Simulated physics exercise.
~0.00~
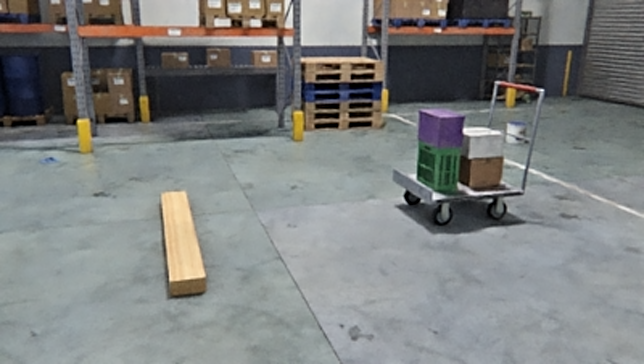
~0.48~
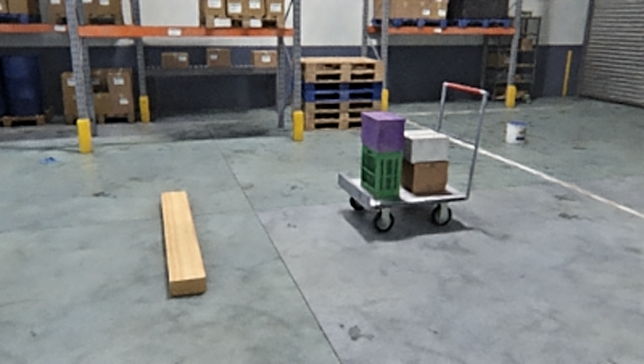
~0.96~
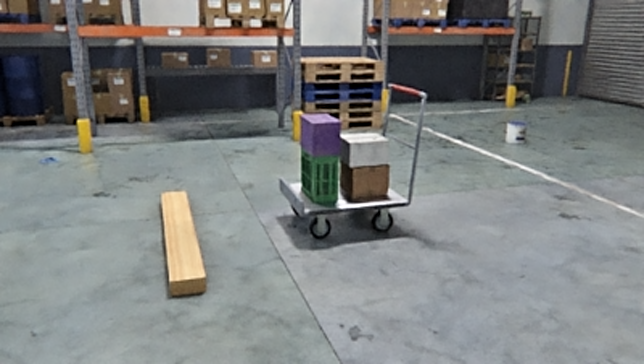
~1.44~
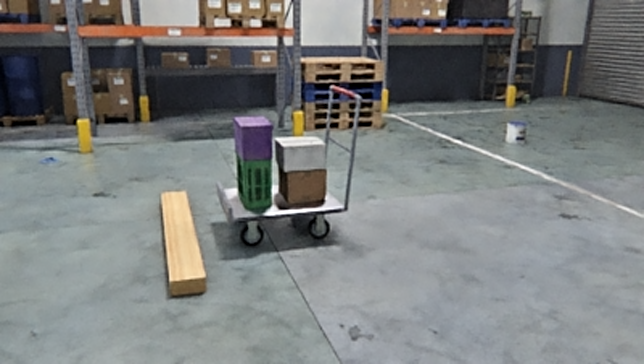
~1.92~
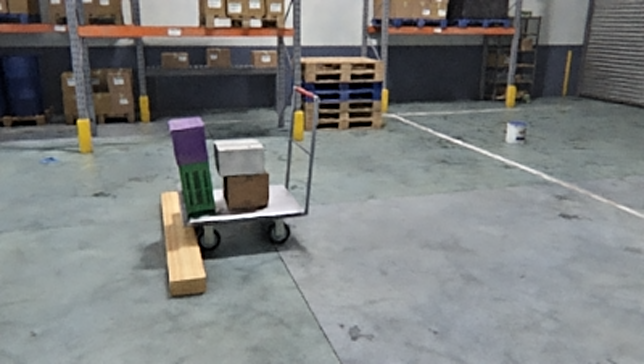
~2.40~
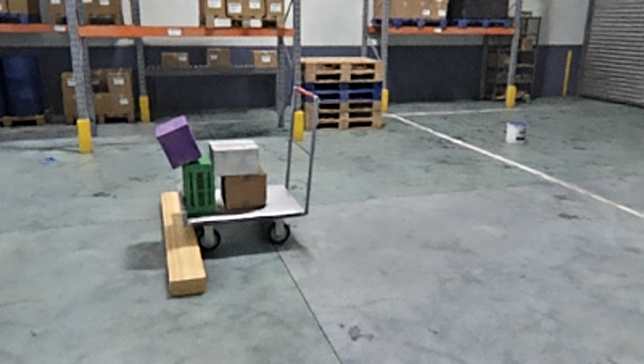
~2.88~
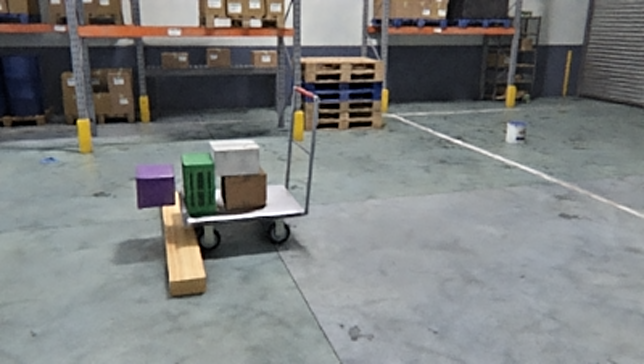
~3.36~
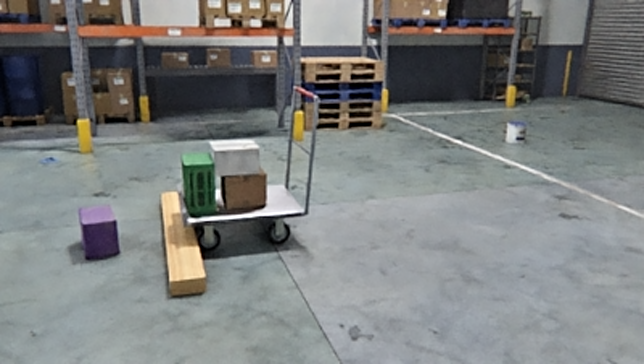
A loaded flat trolley rolled left across a warehouse floor and stopped abruptly against a long wooden-looking block. The purple box on top of the green crate tipped forward, tumbled over the block and landed on the floor, while the crate and two other boxes stayed aboard.
